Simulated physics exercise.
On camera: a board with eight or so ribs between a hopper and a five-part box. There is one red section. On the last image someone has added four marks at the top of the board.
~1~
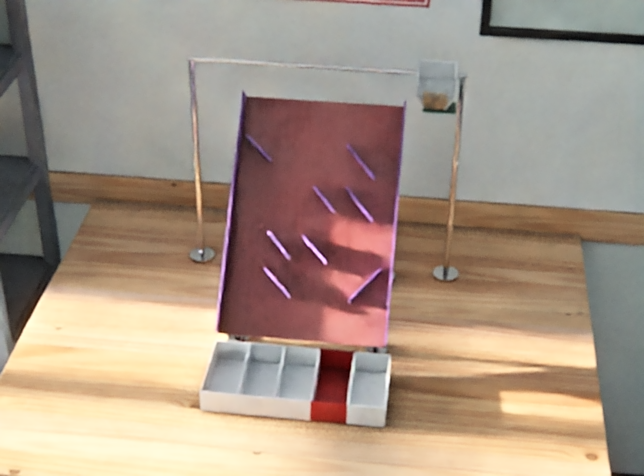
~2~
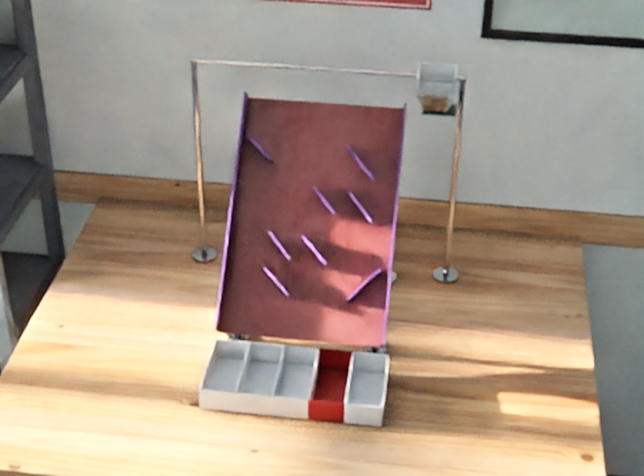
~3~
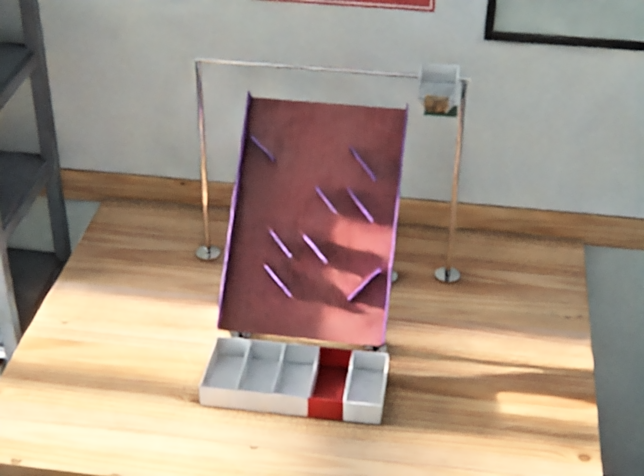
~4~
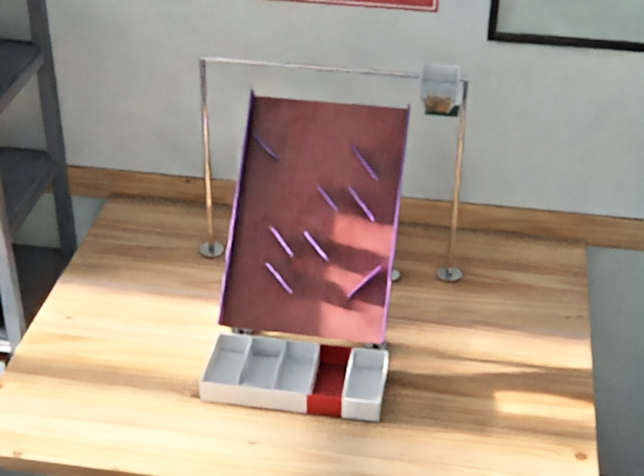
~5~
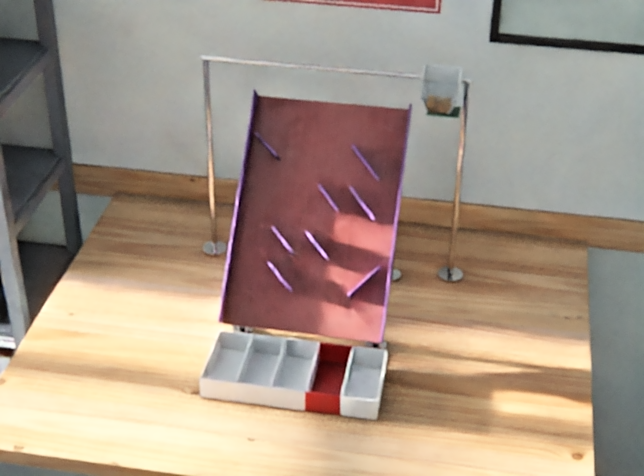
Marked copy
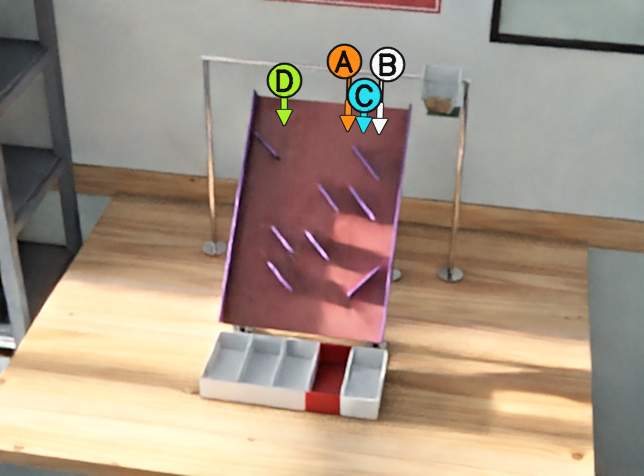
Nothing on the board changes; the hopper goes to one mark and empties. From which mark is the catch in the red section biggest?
D is best.
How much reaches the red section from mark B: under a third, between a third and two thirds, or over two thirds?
Under a third.
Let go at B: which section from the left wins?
The fifth.
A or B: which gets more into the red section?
That would be A.
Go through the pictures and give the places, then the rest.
In the first frame, hopper at (435, 102), round wooden beads, door shut.
In the second frame, ribs (247, 135) to (271, 159), (348, 145) to (374, 179), (314, 187) to (334, 212).
In the third frame, ribs (348, 188) to (372, 220), (270, 230) to (290, 256), (304, 234) to (326, 261).
In the fourth frame, ribs (267, 263) to (290, 291), (348, 296) to (380, 266).
In the fifth frame, red section at (323, 402), number 4 of 5 from the left.
On the marked copy, mark A meets the board at (347, 125); mark B meets the board at (379, 128); mark C meets the board at (363, 127); mark D meets the board at (284, 119).
For mark A, about a quarter in the red section, about two thirds in other sections, a stray few outside the box.
For mark B, a small part in the red section, nearly all in other sections.
For mark C, a small part in the red section, most in other sections, a small part outside the box.
For mark D, about a third in the red section, about half in other sections, a small part outside the box.
